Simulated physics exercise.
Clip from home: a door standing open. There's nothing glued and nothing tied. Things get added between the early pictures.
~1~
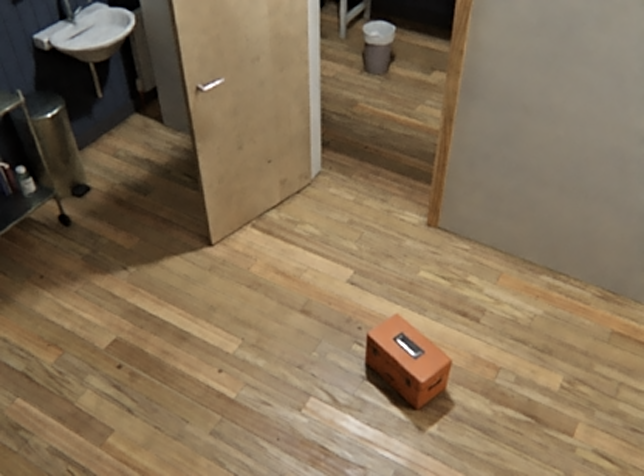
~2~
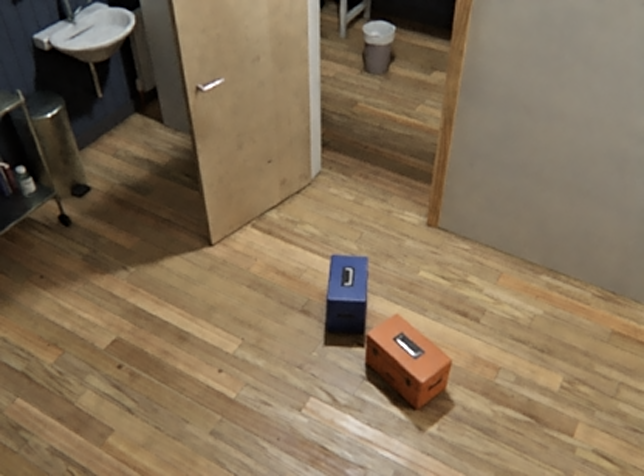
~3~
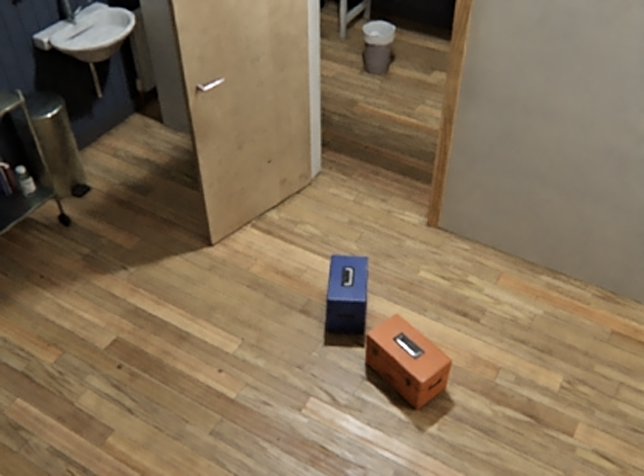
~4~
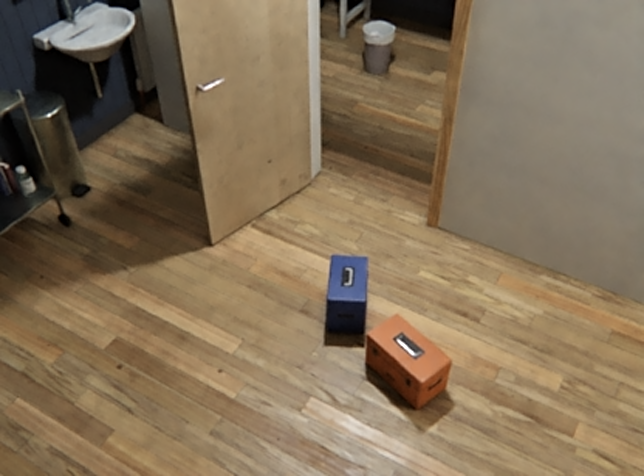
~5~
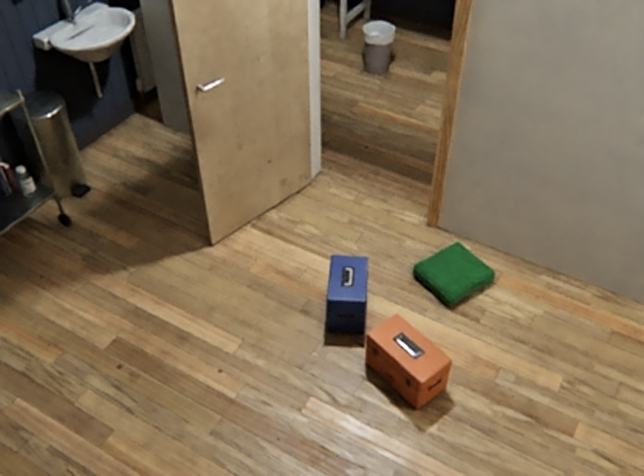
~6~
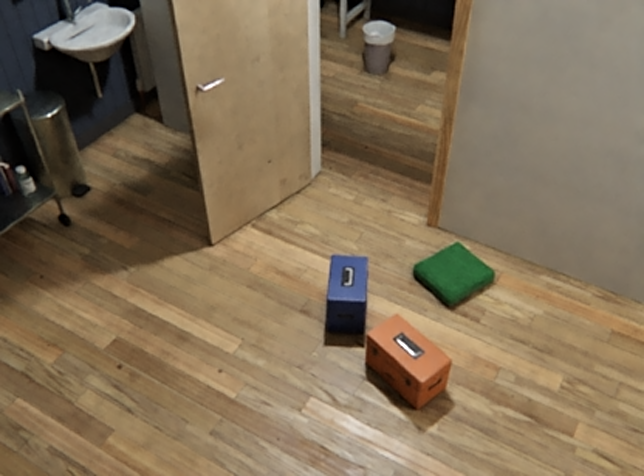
A door stood wide open and still in a room with a wooden floor and an orange toolbox; a blue toolbox appeared beside it, then a green cushion showed up near the wall.
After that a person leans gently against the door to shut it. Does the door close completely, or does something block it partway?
You can tell the door fits into the frame okay.
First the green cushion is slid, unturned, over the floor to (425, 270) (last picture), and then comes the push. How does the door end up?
What you'd see next is that it swings to completion.
Then, 0.60 s later than the last frame, door at 87°.
Then, 1.10 s later than the last frame, door at 62°.
Then, 1.60 s later than the last frame, door at 35°.
Then, 2.00 s later than the last frame, door at 14°.
When it is over, door at 0°; all 3 as before. End places, in pixels of the last picture, green cushion near (454, 273).
